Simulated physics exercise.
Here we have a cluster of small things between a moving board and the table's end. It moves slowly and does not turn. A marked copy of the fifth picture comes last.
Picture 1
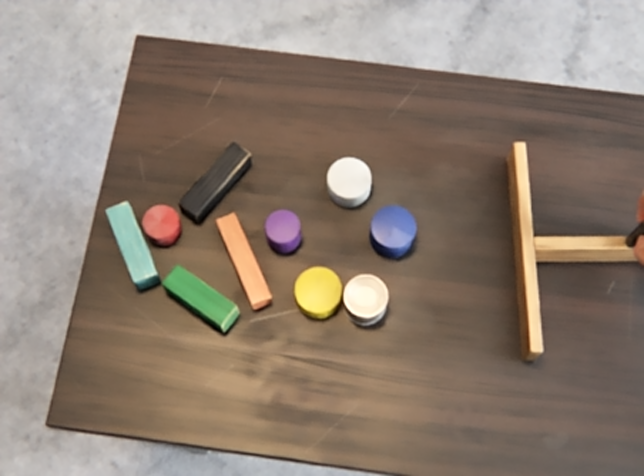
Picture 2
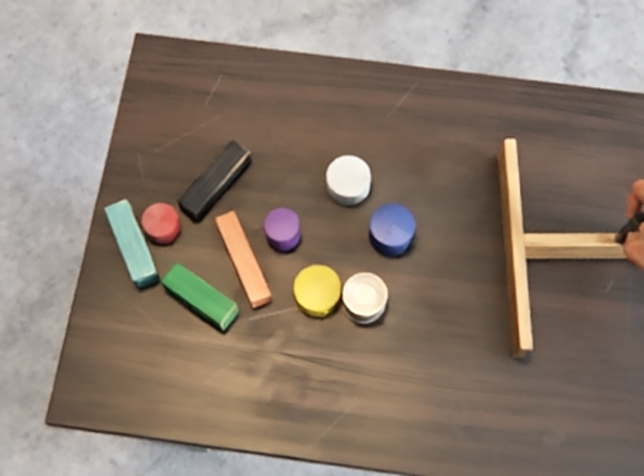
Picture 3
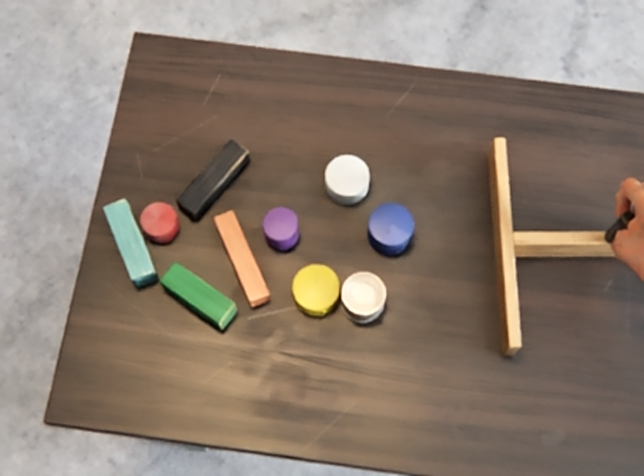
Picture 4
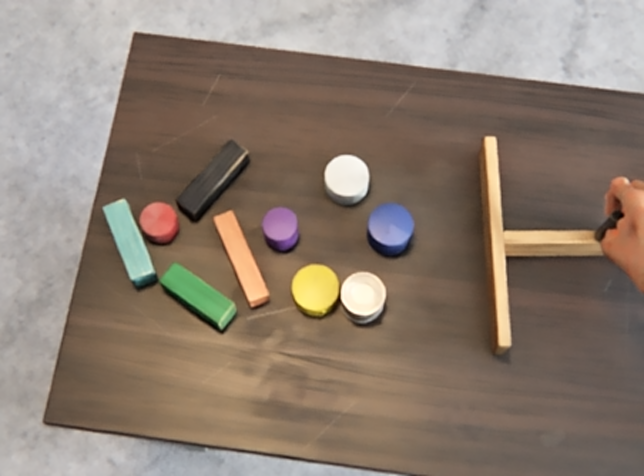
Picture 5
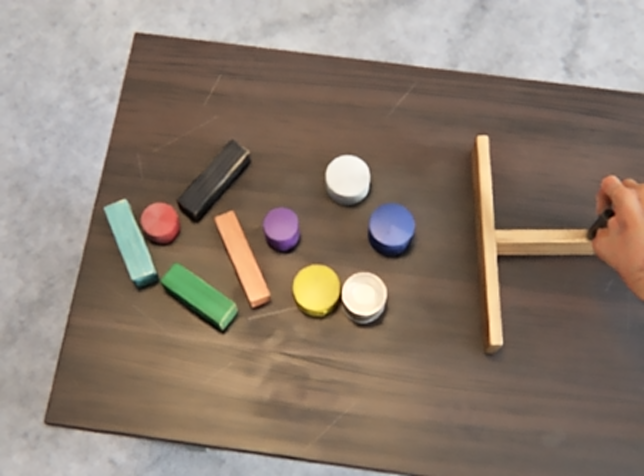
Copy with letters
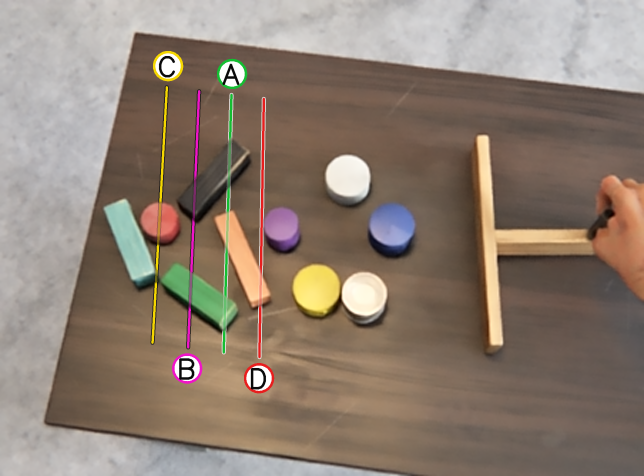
The video shows a hand at the right slowly sliding a T-shaped wooden board a short way left across a dark table, toward a cluster of colourful round tins and rectangular bars that stay still.
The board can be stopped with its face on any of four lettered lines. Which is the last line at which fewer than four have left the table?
As far as mark C.
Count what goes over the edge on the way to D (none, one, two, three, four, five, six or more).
In all, none.
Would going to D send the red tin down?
No.
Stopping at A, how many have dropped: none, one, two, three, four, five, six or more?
By then, none.
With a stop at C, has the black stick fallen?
No.
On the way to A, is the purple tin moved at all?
By then, yes.
On the marked copy, A at (228, 217); B at (194, 213); C at (160, 209); D at (262, 222).
With C. Early on, board (370, 221); white tin (340, 180); grey tin (342, 298).
Further on, board (250, 206); turquoise bar (112, 249); red tin (129, 222).
At the end, board (159, 194); orange bar over the edge; turquoise bar over the edge; three fallen.
As for the rest, A is within the limit but short; B is within the limit but short; D is within the limit but short.
